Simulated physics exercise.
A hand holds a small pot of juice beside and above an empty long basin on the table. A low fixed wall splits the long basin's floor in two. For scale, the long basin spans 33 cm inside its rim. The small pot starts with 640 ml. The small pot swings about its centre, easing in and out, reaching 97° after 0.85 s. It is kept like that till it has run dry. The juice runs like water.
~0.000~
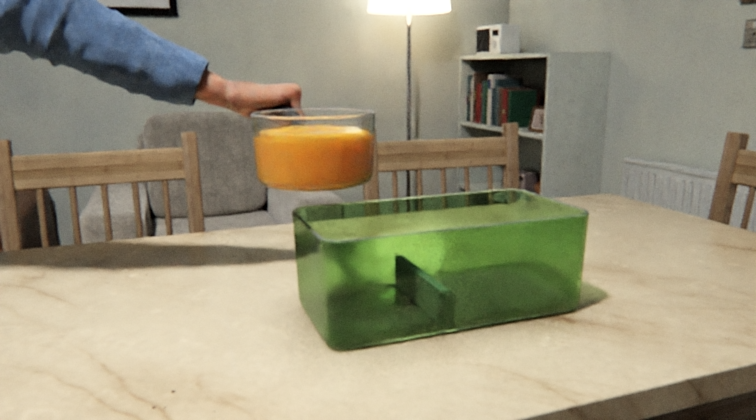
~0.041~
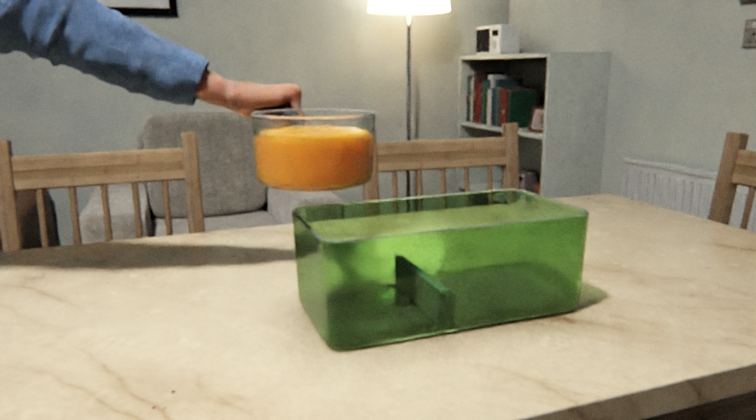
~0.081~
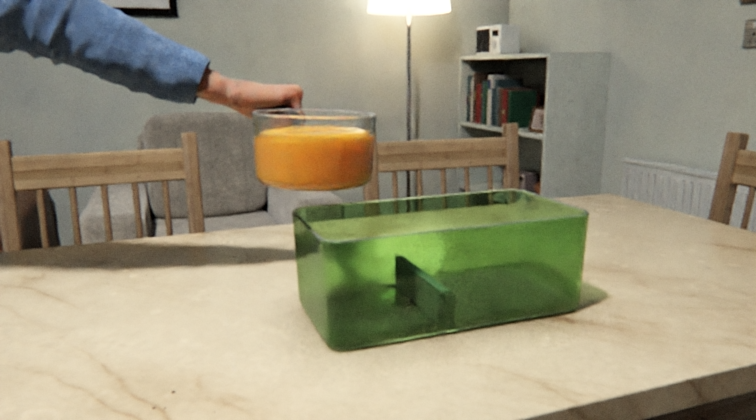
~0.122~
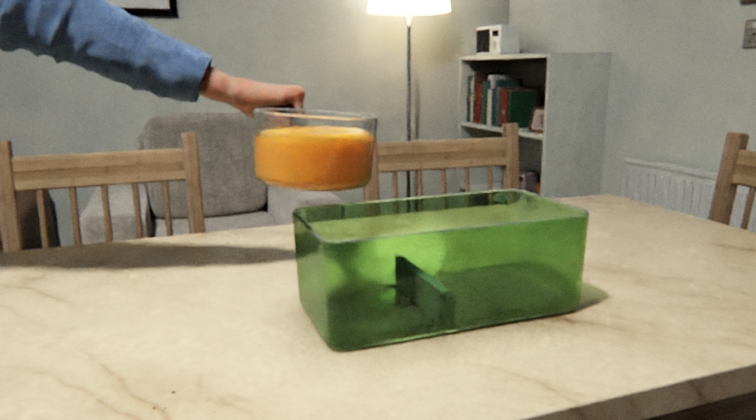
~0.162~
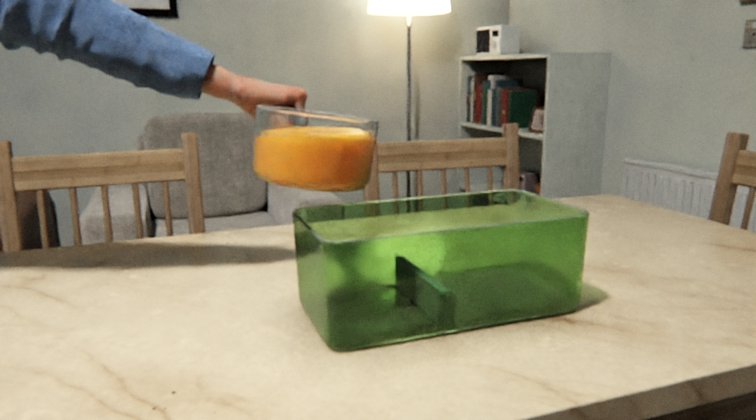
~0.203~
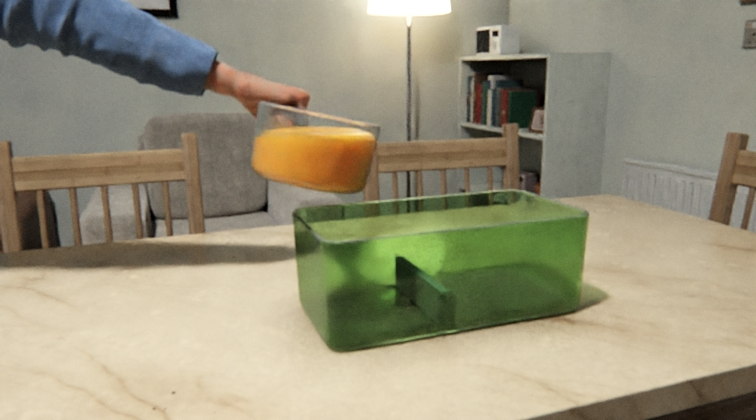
In a dining room, a hand holds a small clear pot of orange juice above the left end of a long green basin on a pale table. The pot stays almost level at first, then tilts slightly, its right side dipping toward the basin while the juice remains inside.
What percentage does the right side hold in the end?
The far part has some 32 per cent.
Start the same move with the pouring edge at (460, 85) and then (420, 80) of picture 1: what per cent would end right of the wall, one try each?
First 95, then 95 per cent.
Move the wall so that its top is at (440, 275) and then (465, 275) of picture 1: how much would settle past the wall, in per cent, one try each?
In turn about 5 and 10 per cent.
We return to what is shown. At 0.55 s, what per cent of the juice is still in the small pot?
About 64 per cent.
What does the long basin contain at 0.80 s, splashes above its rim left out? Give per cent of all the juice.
Some 78 per cent.
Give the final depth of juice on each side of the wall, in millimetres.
Left about 22 mm, right about 8 mm.
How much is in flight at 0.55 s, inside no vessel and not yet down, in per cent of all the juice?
About 24 per cent.
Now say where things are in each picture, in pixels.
In the first frame, it leans 0°; its right rim is at (370, 113); the juice meets the walls at (256, 134) and (366, 129); the long basin's rim runs from (306, 225) to (553, 201); the wall's top is at (421, 274).
In the second frame, it leans 1°; its right rim is at (370, 114); the juice meets the walls at (256, 134) and (366, 129).
In the third frame, it leans 2°; its right rim is at (371, 115); the juice meets the walls at (256, 134) and (366, 130).
In the fourth frame, it leans 5°; its right rim is at (372, 118); the juice meets the walls at (257, 134) and (367, 131).
In the fifth frame, it leans 8°; its right rim is at (374, 122); the juice meets the walls at (257, 134) and (368, 131).
In the sixth frame, it leans 13°; its right rim is at (375, 127); the juice meets the walls at (258, 134) and (370, 132).
After 0.55 s the tilt is 70° and 64 per cent is still to pour, 10 is left of the wall and 2 right of it.
After 0.80 s the tilt is 96° and 16 per cent is still to pour, 47 is left of the wall and 31 right of it.
After 1.06 s the tilt is 97° and 3 per cent is still to pour, 64 is left of the wall and 31 right of it.
After 1.35 s the tilt is 97° and 0 per cent is still to pour, 67 is left of the wall and 32 right of it.
In the end 68 per cent lies left of the wall, 32 right of it and 0 outside.
